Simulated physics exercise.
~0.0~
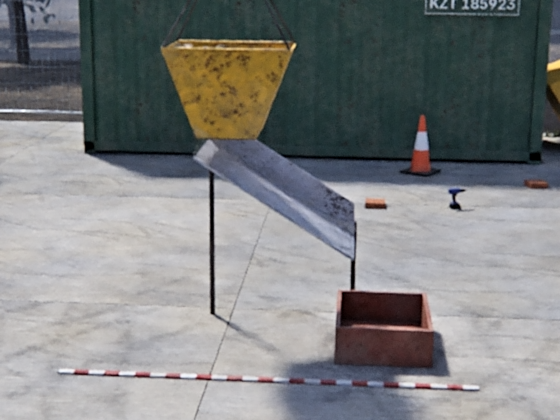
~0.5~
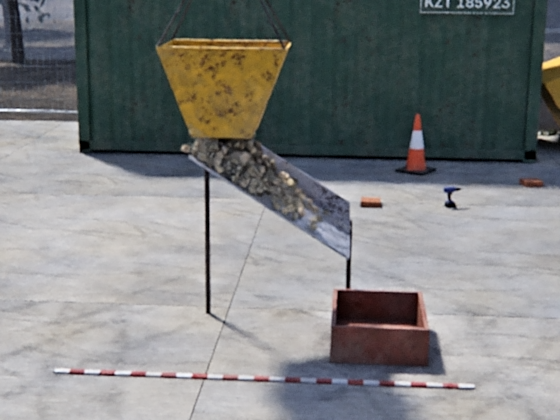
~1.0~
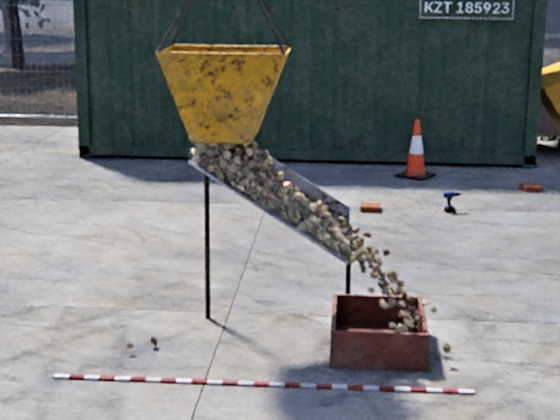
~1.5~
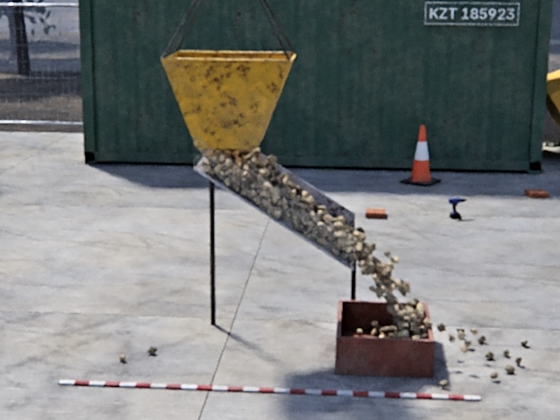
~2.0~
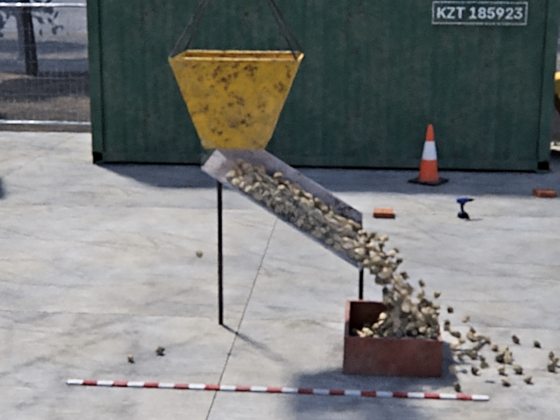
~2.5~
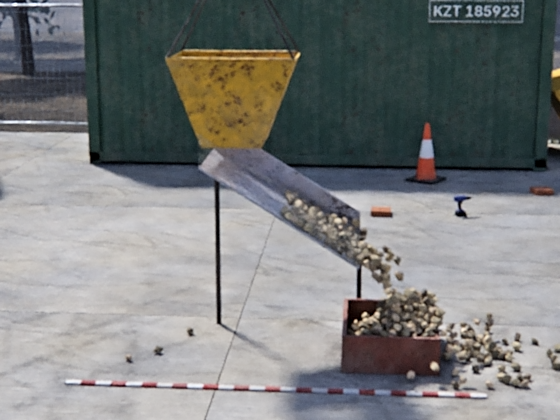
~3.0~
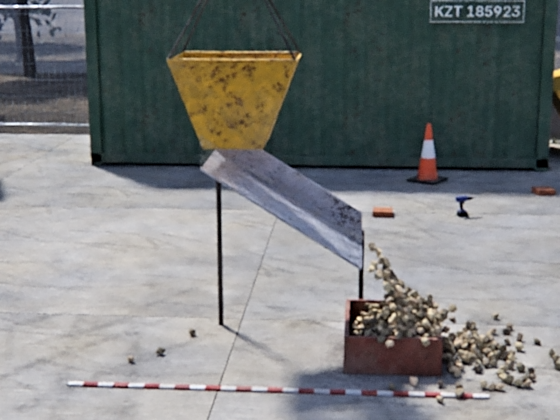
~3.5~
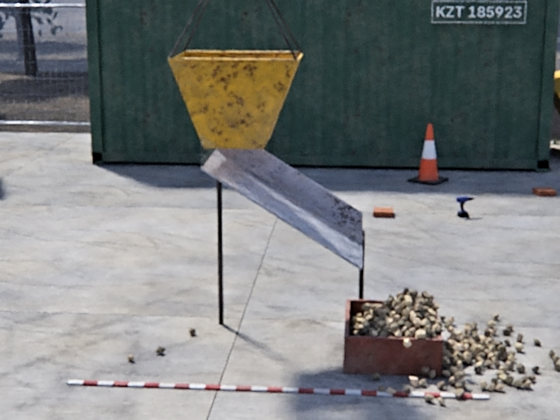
Crushed stones drop from the bottom of a yellow skip hanging over a sloping steel chute, in a paved yard before a green container. They spread down the slope to the right and pour off its lower end into a reddish open bin, while a few scatter on the ground to the left. As the skip empties, the bin fills and more stones spill over and past its right side. The last ones slide off, leaving the chute bare. Most of the stones end heaped in the bin, with the rest strewn beside it on the right.
